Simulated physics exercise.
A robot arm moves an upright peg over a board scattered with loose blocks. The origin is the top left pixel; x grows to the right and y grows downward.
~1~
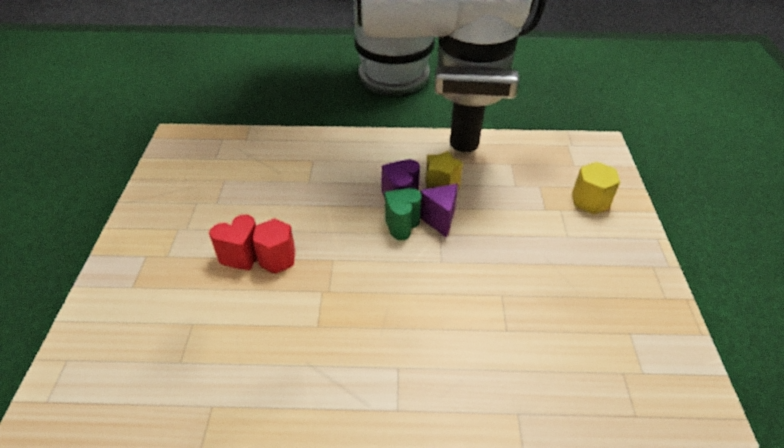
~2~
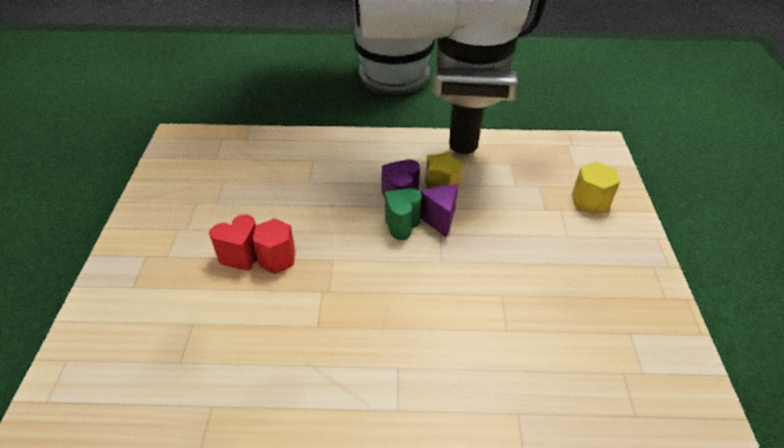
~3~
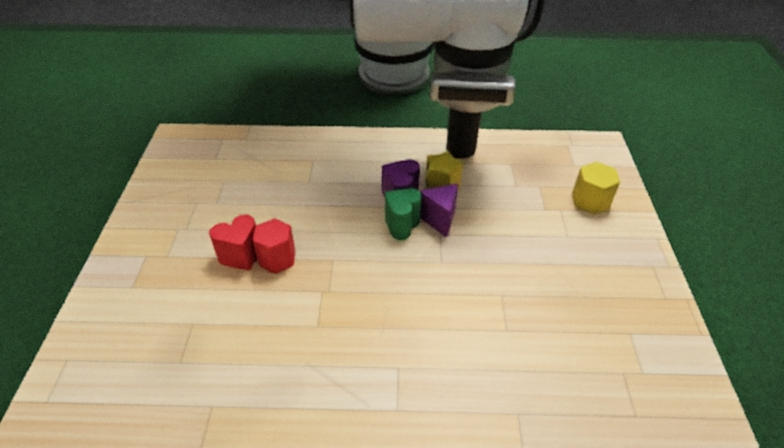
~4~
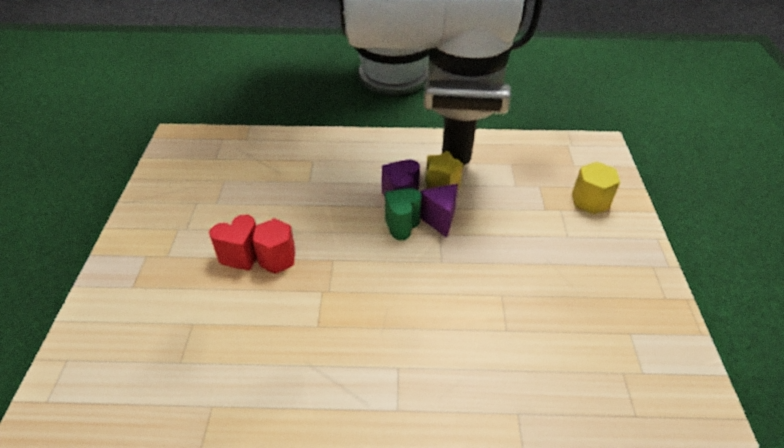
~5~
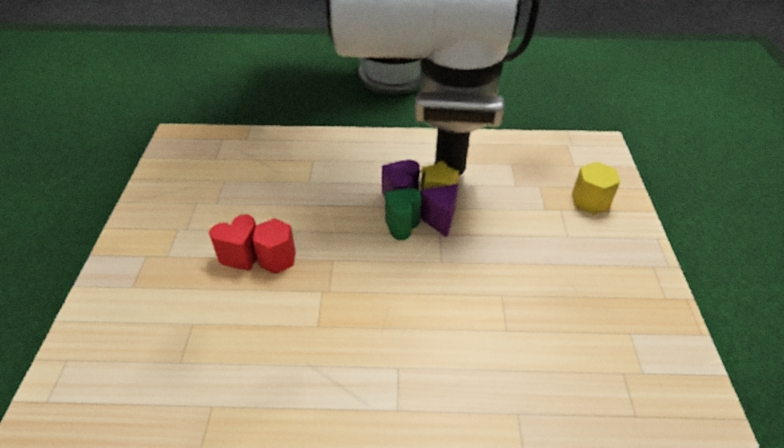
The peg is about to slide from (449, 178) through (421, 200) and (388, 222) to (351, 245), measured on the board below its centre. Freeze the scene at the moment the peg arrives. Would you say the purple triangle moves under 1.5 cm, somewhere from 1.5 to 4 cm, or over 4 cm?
Travel: 1.5-4 cm.
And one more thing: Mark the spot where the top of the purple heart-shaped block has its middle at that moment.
It comes to (339, 187).
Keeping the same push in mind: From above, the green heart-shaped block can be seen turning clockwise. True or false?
That statement is accurate.
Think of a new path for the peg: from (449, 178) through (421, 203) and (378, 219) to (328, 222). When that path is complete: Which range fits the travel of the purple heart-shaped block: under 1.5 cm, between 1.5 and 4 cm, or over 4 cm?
Answer: More than 4 cm.
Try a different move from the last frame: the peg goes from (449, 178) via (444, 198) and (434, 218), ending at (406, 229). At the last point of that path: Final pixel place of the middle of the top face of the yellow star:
The middle of its top is at (402, 226).
The first path, step by step. One third of the way, peg (422, 190); purple heart-shaped block (385, 177), turned 15° clockwise; green heart-shaped block (394, 210), turned 20° clockwise; yellow star (425, 195), turned 50° anticlockwise; purple triangle (449, 209), turned 25° anticlockwise.
Two thirds of the way, peg (388, 213); purple heart-shaped block (351, 185), turned 65° clockwise; green heart-shaped block (386, 225), turned 75° clockwise; yellow star (414, 211), turned 95° anticlockwise; purple triangle (451, 213), turned 45° anticlockwise.
At the end, peg (350, 235); purple heart-shaped block (339, 187), turned 110° clockwise; green heart-shaped block (379, 238), turned 25° clockwise; yellow star (413, 212), turned 100° anticlockwise; purple triangle (451, 213), turned 45° anticlockwise.
